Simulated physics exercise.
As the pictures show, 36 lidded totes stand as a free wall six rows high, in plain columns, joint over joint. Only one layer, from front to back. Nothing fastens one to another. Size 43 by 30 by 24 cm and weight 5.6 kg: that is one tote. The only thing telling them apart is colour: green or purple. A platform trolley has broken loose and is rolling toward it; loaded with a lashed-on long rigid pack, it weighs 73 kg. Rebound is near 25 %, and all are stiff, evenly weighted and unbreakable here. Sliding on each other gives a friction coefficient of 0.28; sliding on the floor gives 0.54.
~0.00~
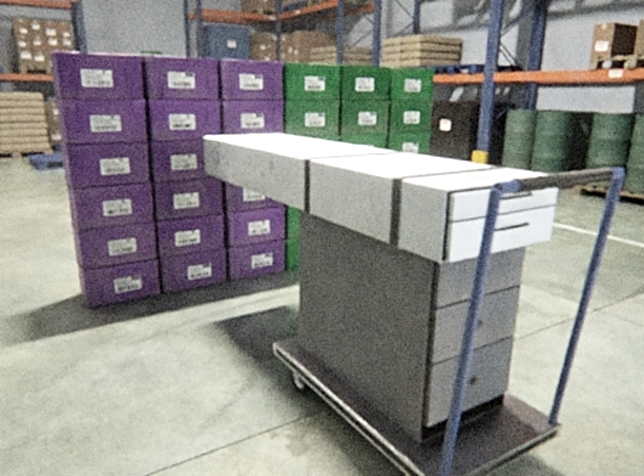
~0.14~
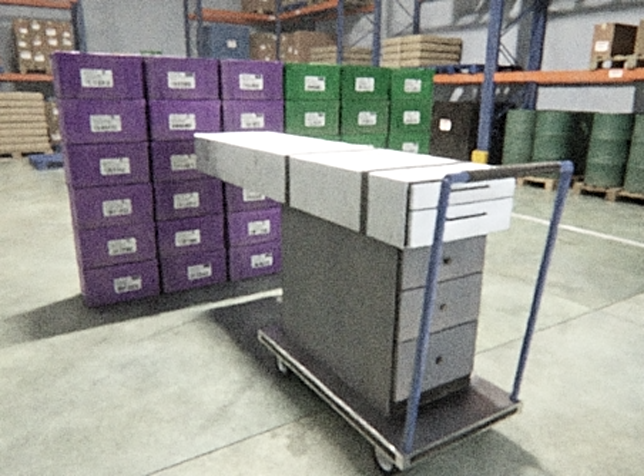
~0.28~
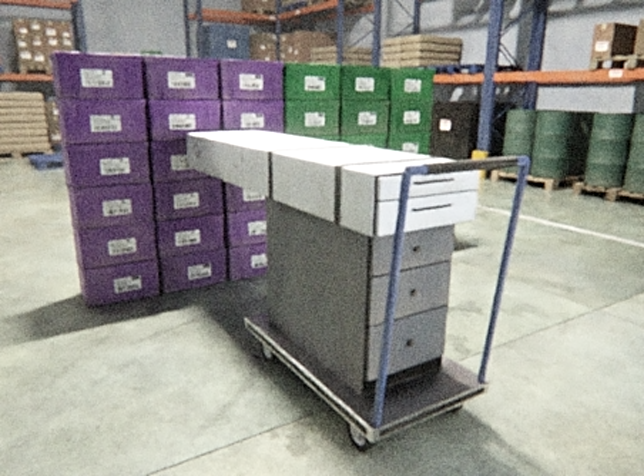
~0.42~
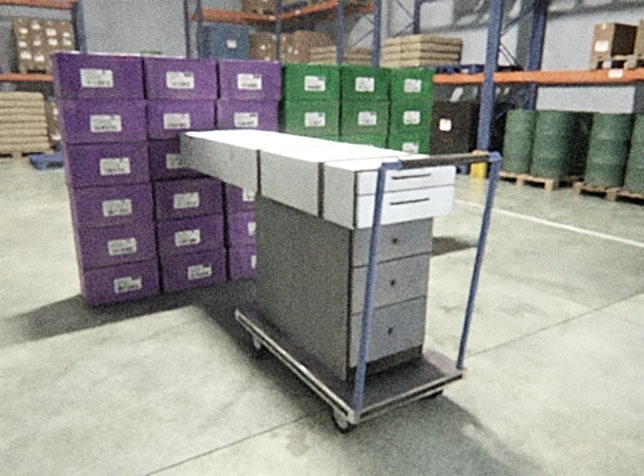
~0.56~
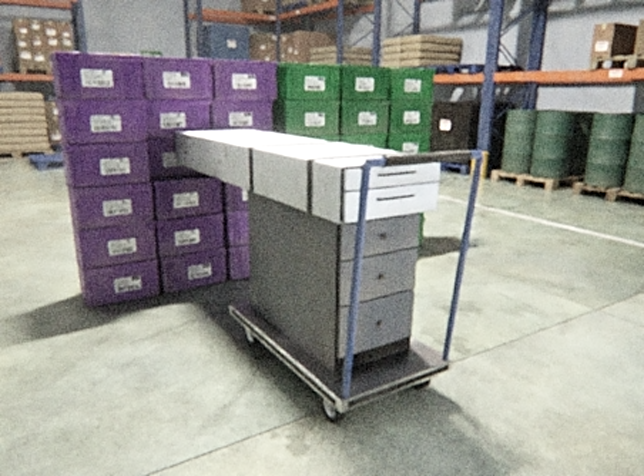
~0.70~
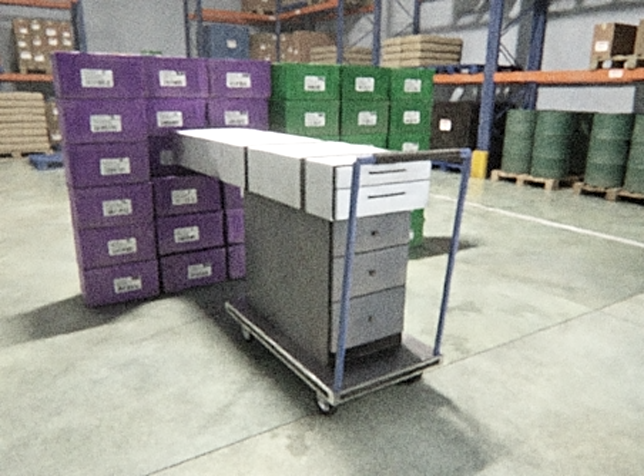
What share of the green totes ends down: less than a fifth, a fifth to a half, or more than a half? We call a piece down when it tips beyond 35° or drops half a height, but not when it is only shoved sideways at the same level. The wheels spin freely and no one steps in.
The share is less than a fifth.
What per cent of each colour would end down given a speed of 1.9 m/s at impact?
Result - green: 0%; purple: 30%.
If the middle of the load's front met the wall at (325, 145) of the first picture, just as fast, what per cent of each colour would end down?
Down at the end: Green 30 percent, purple 0 percent.
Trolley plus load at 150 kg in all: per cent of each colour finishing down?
You'd get green 0 and purple 30 percent.
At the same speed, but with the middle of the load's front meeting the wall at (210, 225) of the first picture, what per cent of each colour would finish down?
Green 0, purple 0 per cent.
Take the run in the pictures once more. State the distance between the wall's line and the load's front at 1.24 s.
About 30 cm.
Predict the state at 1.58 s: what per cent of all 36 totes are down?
It's 15 percent at that point.
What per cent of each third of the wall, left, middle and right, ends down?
Left 20, middle 20, right 0 per cent.
After 0.98 s, load 28 cm past the wall's line, still rolling; none of the 18 green totes down (0 of 36 in all colours); top green tote unmoved; top purple tote 21° from how it stood.
After 1.24 s, load 32 cm past the wall's line, still rolling; none of the 18 green totes down (6 of 36 in all colours); top green tote unmoved; top purple tote 60° from how it stood, 31 cm lower.
After 1.58 s, load 35 cm past the wall's line, still rolling; none of the 18 green totes down (6 of 36 in all colours); top green tote unmoved; top purple tote 69° from how it stood, 1.11 m lower.
In the end (2.9 s), load 36 cm past the wall's line, stopped; none of the 18 green totes down (6 of 36 in all colours); top green tote unmoved; top purple tote on its side. That is 0 per cent. From the last view, middles, top green tote near (303, 83), top purple tote near (141, 225).
